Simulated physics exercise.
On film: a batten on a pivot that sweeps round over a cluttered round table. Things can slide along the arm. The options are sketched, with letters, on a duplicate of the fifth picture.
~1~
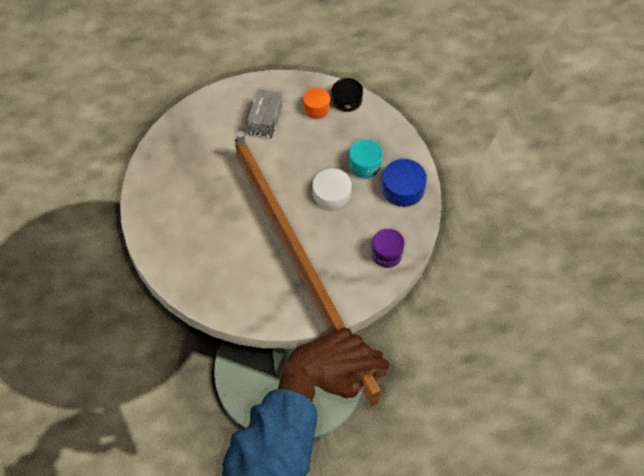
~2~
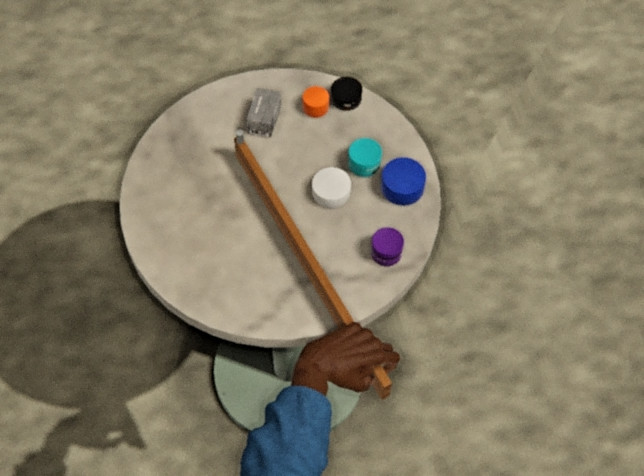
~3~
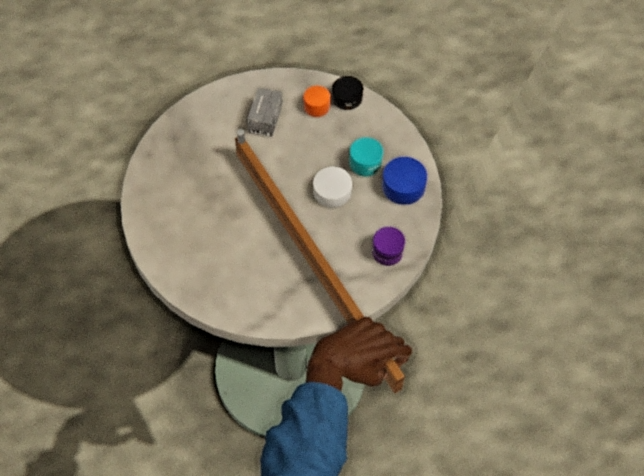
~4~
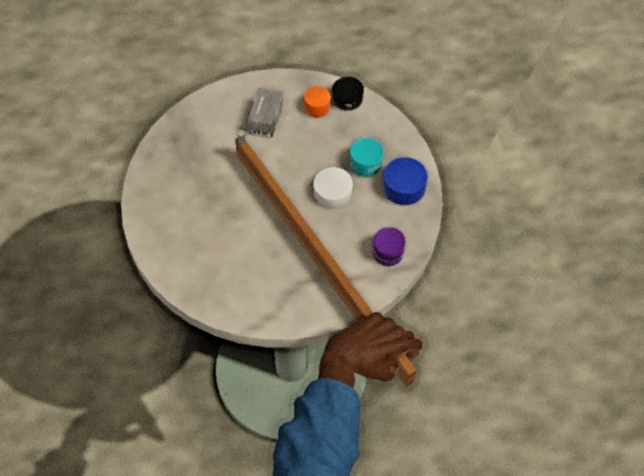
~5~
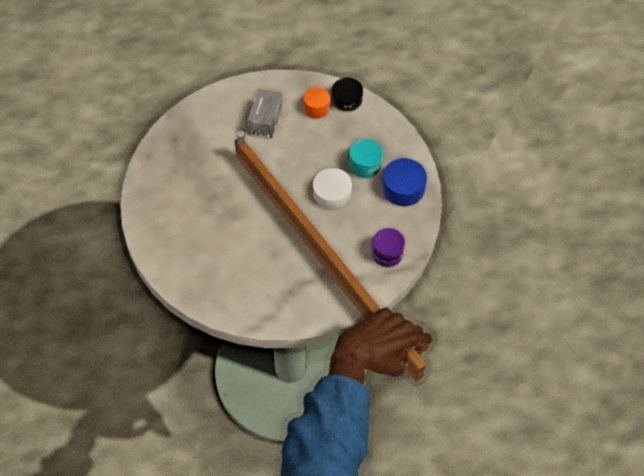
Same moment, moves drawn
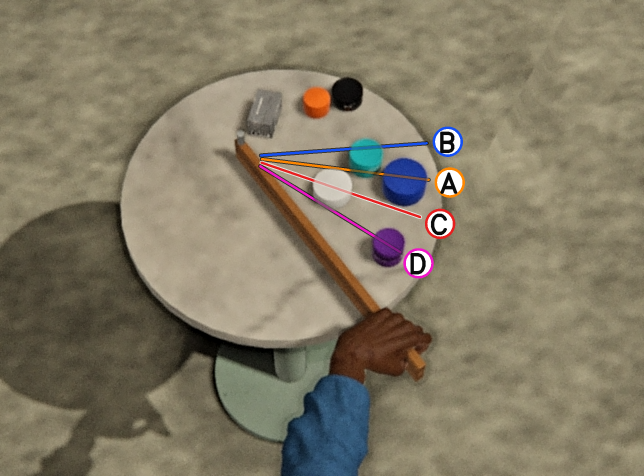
A dark-skinned hand in a blue sleeve grips the near end of a brown wooden batten over a round, pale stone-topped table, seen from high above on mottled ground. A grey box, orange pot and black tub sit near the far edge, with turquoise, white, blue and purple containers to the batten's right. Pivoting about its far end, the batten swings slightly rightward with the hand, slowing, while the containers stay put.
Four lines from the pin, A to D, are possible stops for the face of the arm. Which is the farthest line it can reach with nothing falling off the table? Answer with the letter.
Stop at C.
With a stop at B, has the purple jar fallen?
Yes.
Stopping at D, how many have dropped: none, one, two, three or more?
By then, none.
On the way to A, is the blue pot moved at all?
Yes.
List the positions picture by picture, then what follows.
The first picture shows arm (282, 218); orange pot (316, 104); black tub (347, 95).
The second picture shows arm (286, 216); turquoise tub (365, 158).
The third picture shows arm (290, 213); blue pot (405, 181).
The fourth picture shows arm (294, 212); purple jar (389, 247).
The fifth picture shows arm (297, 211); black tub (347, 95); turquoise tub (366, 159); grey box (265, 113).
On the marked copy, A at (345, 169); B at (344, 149); C at (340, 189); D at (329, 208).
Following C. Soon after the start, arm (314, 198); purple jar (391, 245); black tub (347, 95).
Later, arm (327, 183); purple jar (415, 217); white tin (340, 179).
In the end, arm (332, 173); purple jar (436, 202); turquoise tub (372, 151); nothing has fallen.
As for the rest, A drops the purple jar; B drops the blue pot and purple jar; D is safe but short.
